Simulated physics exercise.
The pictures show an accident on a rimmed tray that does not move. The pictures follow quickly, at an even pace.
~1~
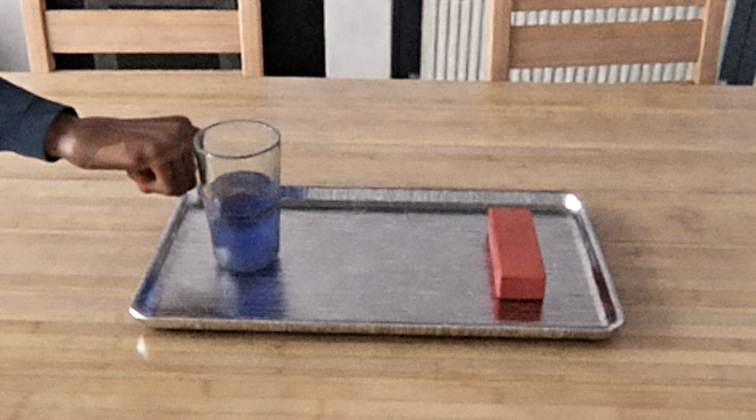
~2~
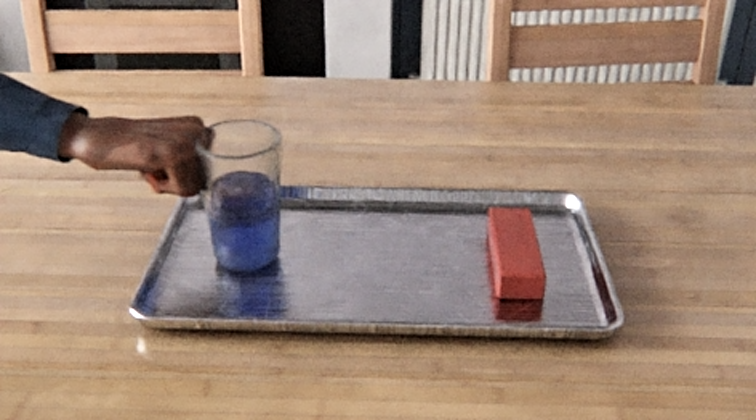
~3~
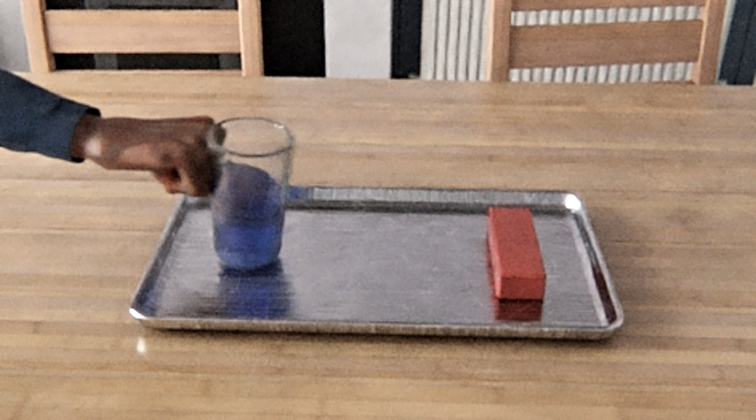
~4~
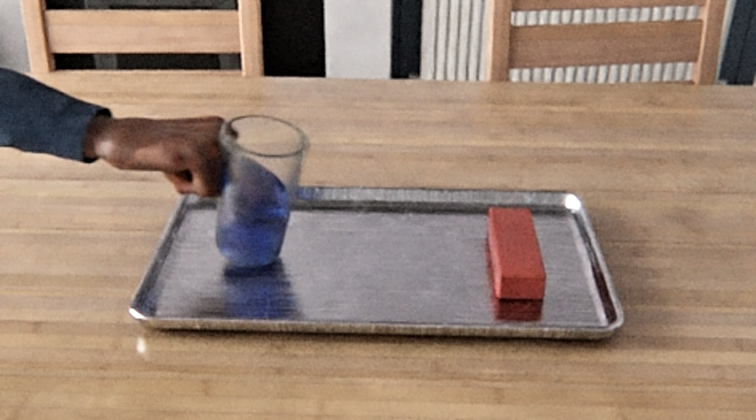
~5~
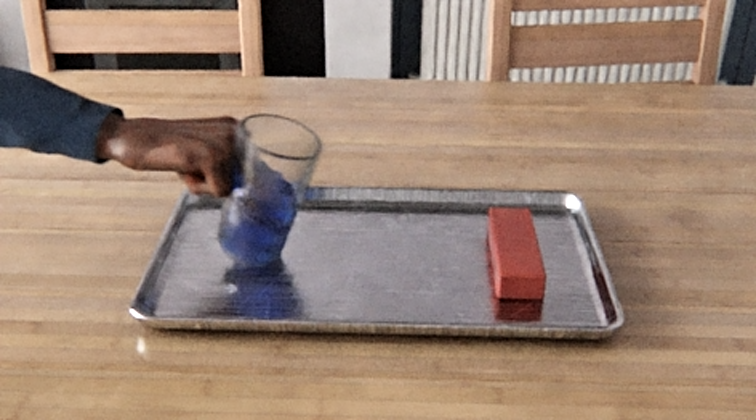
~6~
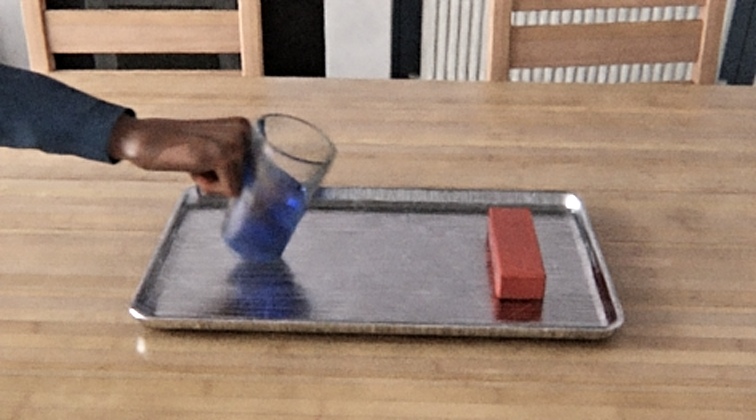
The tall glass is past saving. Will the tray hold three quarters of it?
After the fall less than a quarter leaves the tray.
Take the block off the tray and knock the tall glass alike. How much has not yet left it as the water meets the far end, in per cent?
Some 60 per cent.
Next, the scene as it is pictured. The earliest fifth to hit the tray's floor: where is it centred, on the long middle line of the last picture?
Roughly at (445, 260).
A moment on, the tall glass is falling and 99 per cent is in the glass, 0 on the tray and 1 above or beyond its rim.
Next, the tall glass lies on its side and 69 per cent is in the glass, 24 on the tray and 7 above or beyond its rim.
Then the tall glass lies on its side and 32 per cent is in the glass, 41 on the tray and 27 above or beyond its rim.
Later the tall glass lies on its side and 17 per cent is in the glass, 72 on the tray and 11 above or beyond its rim.
At rest 89 per cent is held by tray and glass, 11 is off the tray.
